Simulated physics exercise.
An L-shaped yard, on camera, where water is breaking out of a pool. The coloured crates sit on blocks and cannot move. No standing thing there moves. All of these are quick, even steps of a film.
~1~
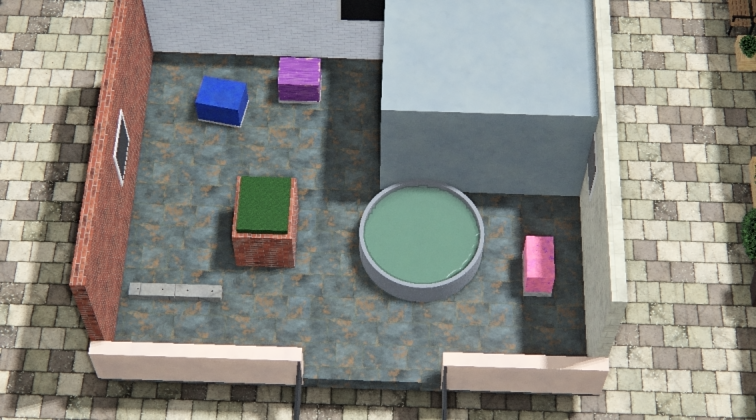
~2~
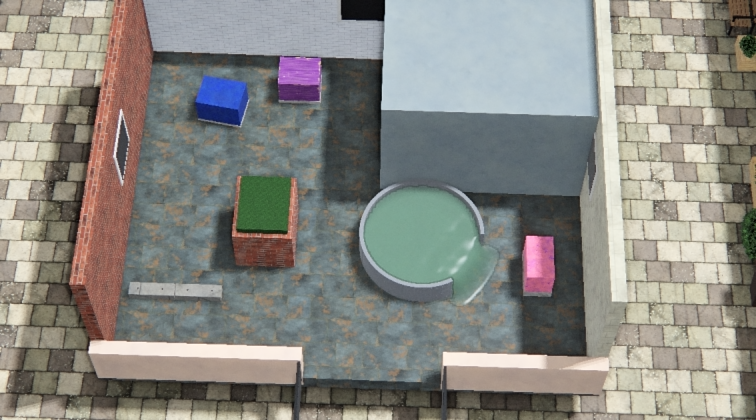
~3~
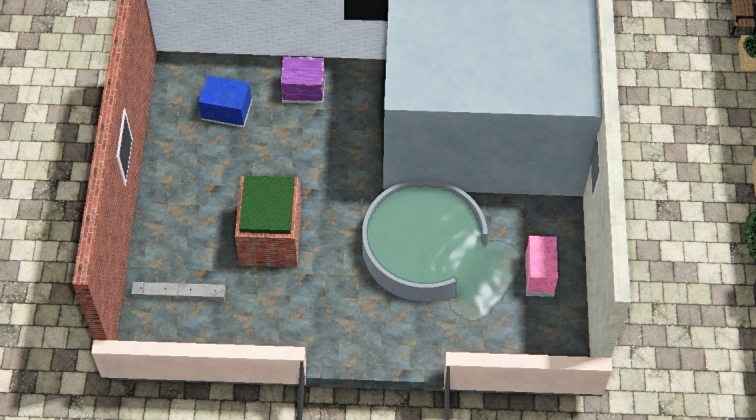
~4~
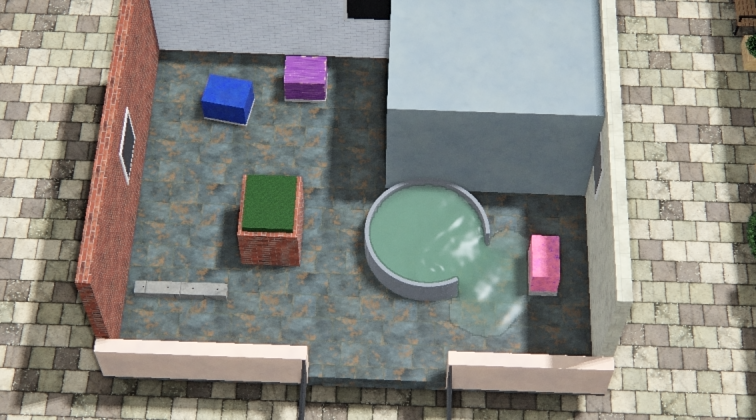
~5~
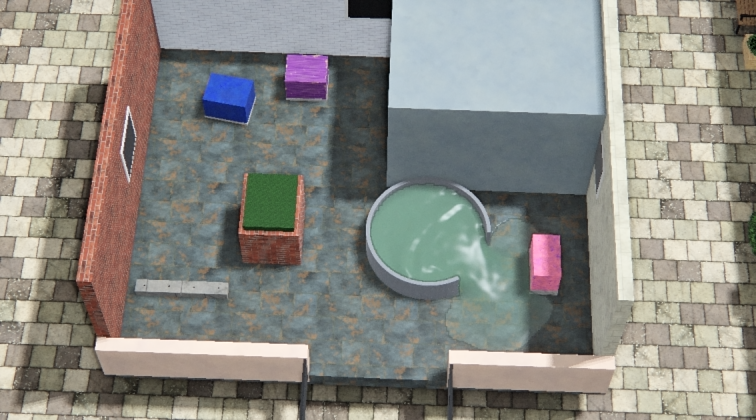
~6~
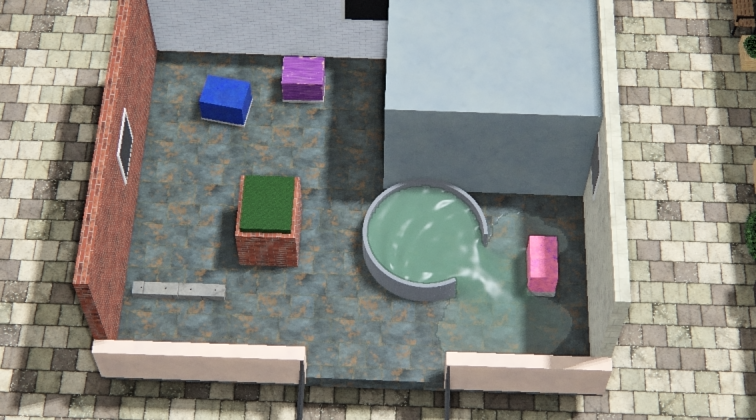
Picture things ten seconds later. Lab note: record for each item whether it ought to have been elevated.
In order: The purple crate is unaffected by the water. The pink crate is affected by the water. The blue crate is unaffected by the water.
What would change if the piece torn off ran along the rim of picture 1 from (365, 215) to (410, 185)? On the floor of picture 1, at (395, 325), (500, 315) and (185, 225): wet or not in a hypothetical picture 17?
Spot one: Spared by the leak. Spot two: Spared by the leak. Spot three: Spared by the leak.
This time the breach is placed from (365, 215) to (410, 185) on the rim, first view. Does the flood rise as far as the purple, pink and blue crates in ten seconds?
The purple crate gets drenched; the pink crate stays untouched; the blue crate gets drenched.
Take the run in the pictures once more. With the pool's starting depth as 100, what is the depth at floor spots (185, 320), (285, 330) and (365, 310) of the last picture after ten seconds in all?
Respectively 4, 6 and 6 per cent.
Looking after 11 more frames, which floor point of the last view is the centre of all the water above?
Centre of the water: Near (475, 278).
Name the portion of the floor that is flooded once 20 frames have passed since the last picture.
I'd estimate some 30 per cent.
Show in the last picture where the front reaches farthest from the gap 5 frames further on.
About (591, 375).
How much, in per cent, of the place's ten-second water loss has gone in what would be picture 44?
Some 30 per cent.
A moment on, water covers 15 % of the floor; the purple crate not reached, the pink crate water round its plinth, the blue crate not reached.
Next, water covers 20 % of the floor; the purple crate not reached, the pink crate water round its plinth, the blue crate not reached.
Then, water covers 30 % of the floor; the purple crate not reached, the pink crate water round its plinth, the blue crate not reached.
Later, water covers 45 % of the floor; the purple crate not reached, the pink crate water round its plinth, the blue crate not reached.
In the end, water covers 55 % of the floor; the purple crate stayed above the water, the pink crate was topped, the blue crate stayed above the water.
